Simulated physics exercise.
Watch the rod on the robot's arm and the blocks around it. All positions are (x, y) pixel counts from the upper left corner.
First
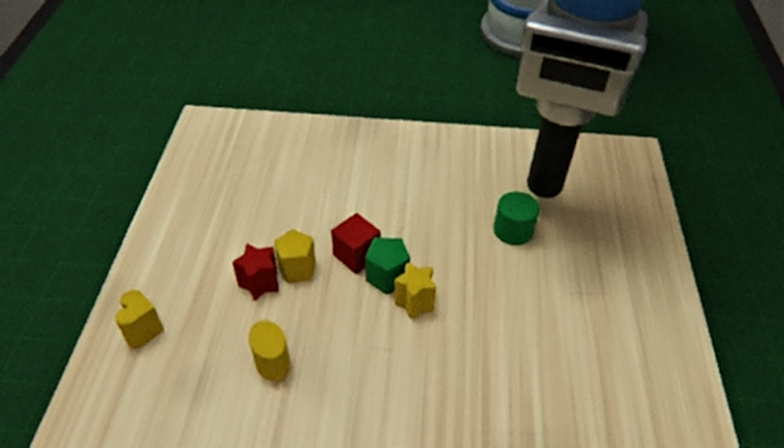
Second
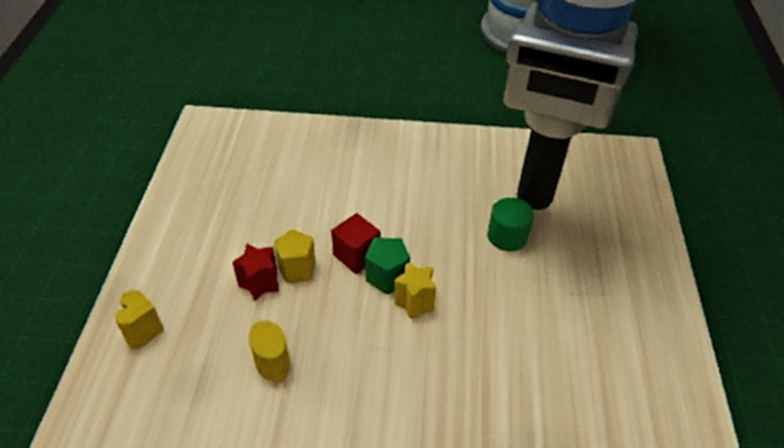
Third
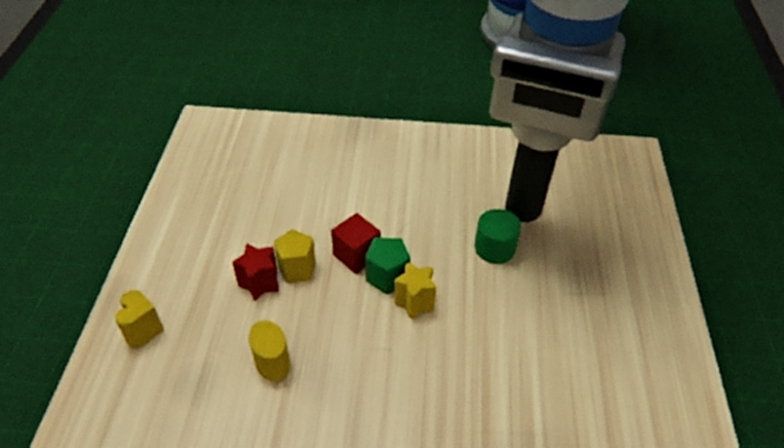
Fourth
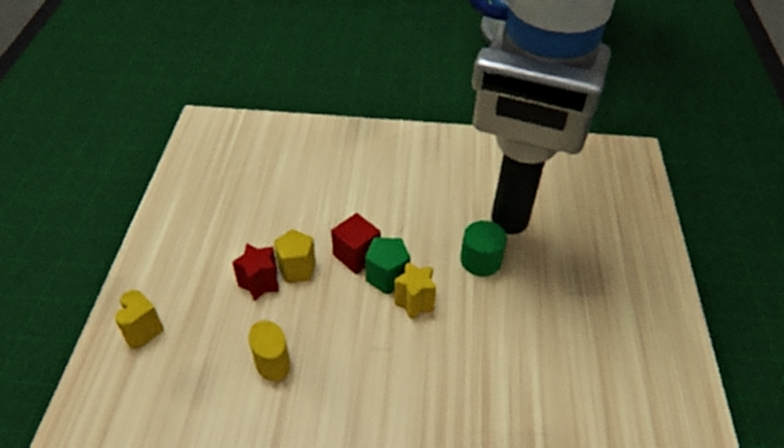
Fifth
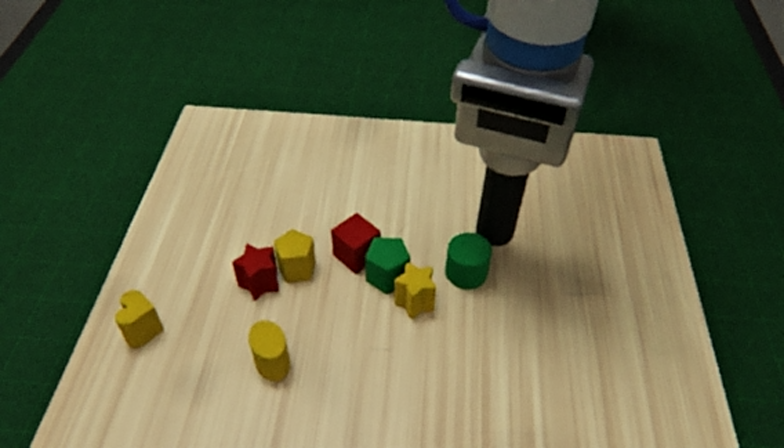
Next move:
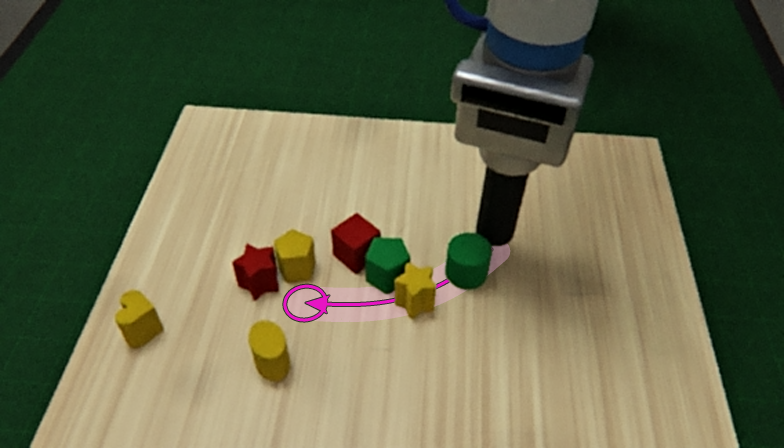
Robot arm's black rod pushing a green cylinder down and left across a wooden board, nearer to other coloured blocks.
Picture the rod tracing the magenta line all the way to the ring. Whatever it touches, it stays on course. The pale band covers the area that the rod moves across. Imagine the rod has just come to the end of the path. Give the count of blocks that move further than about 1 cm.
The push moves three or more blocks more than 1 cm.
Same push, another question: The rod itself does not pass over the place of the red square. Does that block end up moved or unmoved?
Here the red square moves off its spot.
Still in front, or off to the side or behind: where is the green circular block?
Shed along the way.
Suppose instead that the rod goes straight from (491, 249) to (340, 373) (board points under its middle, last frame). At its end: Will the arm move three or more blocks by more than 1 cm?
I expect not.
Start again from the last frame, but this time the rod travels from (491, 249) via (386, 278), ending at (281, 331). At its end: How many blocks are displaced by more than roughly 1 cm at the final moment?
When the path ends, I think you'll find three or more blocks out of place by more than 1 cm.
Drawn move, from (491, 249) over (442, 284) and (377, 303) to (305, 303).
On the path given first. One third of the way, rod at (443, 268); yellow star-shaped block at (382, 295); green circular block at (421, 289).
Two thirds of the way, rod at (376, 287); red square at (345, 222), turned 20° clockwise; green pentagon at (352, 251), turned 50° clockwise; yellow star-shaped block at (354, 305), turned 20° clockwise; green circular block at (394, 315).
At the end, rod at (303, 287); yellow pentagon at (282, 235); red square at (342, 217), turned 50° clockwise; green pentagon at (319, 247), turned 110° clockwise; yellow star-shaped block at (338, 312), turned 20° anticlockwise; green circular block at (394, 315).
